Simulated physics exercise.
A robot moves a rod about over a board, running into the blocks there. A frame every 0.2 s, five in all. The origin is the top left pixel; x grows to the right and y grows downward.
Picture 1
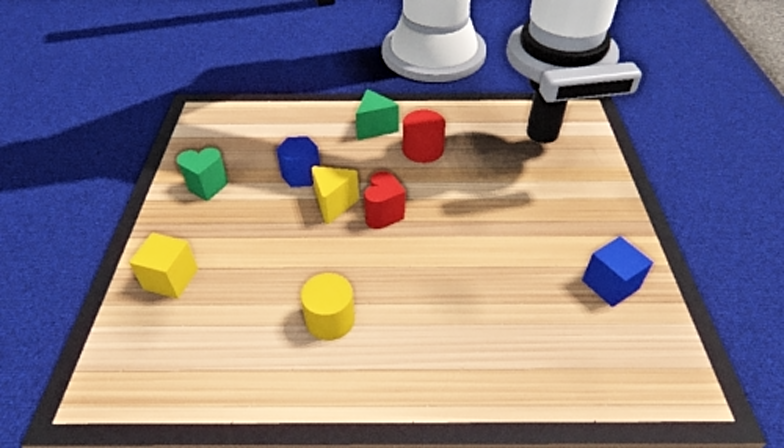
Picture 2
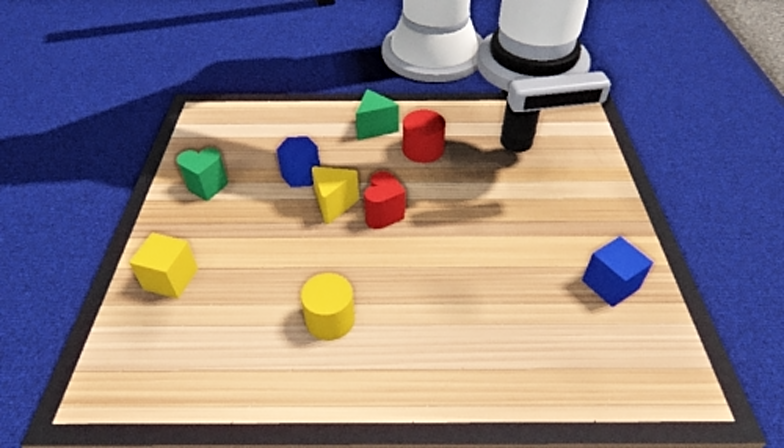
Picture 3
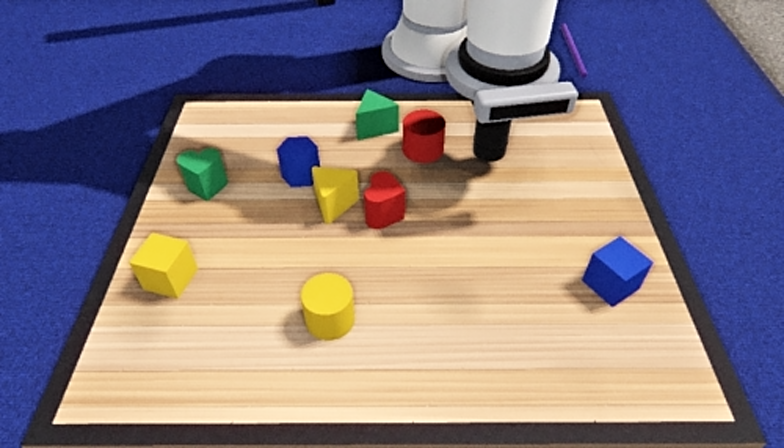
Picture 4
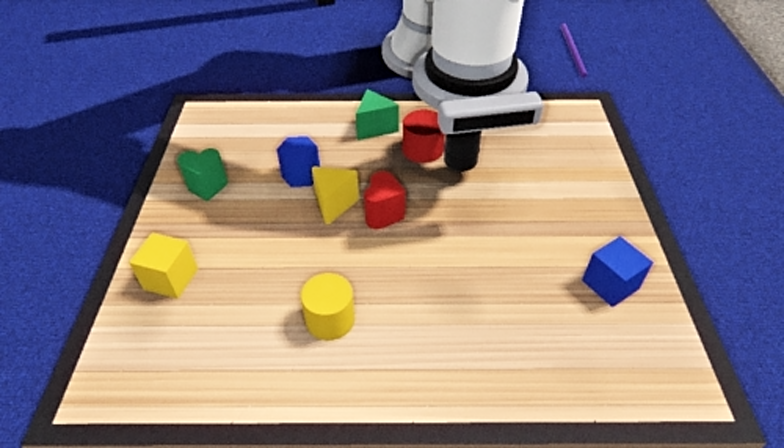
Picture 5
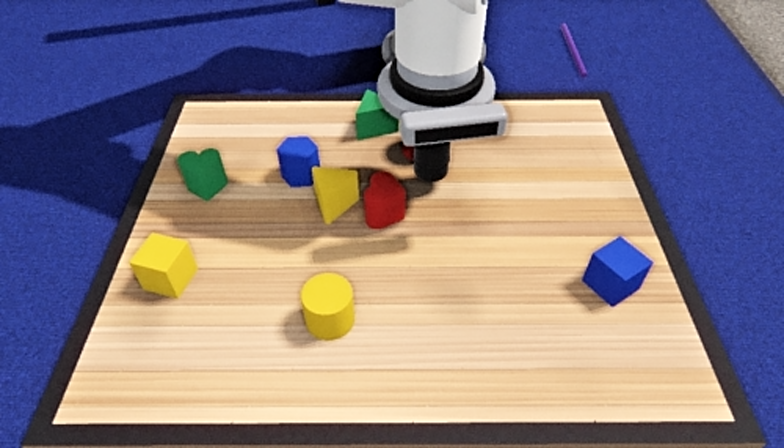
In the video, colored blocks sit scattered on a wooden board as a robot arm moves its dark rod left and slightly down from the upper right, nearing the red heart-shaped block, while the blocks stay still.
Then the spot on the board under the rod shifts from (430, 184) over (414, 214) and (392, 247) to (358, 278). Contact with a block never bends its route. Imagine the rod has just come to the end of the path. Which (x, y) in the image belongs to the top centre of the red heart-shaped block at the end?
Expect it around (366, 199).
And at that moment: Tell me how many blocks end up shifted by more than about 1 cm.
I expect just one block to be moved by more than 1 cm.
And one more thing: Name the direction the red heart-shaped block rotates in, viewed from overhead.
It goes clockwise.
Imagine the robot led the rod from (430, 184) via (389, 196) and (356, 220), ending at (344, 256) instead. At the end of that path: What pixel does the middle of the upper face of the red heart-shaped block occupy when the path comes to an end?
When the path ends, it will be at (351, 258).
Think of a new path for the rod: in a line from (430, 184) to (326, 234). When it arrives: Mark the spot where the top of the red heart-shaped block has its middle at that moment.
At pixel (330, 234).
What follows on the original path. One third of the way, rod at (414, 202); red heart-shaped block at (379, 190), turned 15° clockwise.
Two thirds of the way, rod at (392, 236); red heart-shaped block at (366, 199), turned 65° clockwise.
At the end, rod at (357, 266); yellow circle unmoved; red heart-shaped block at (366, 199), turned 65° clockwise.
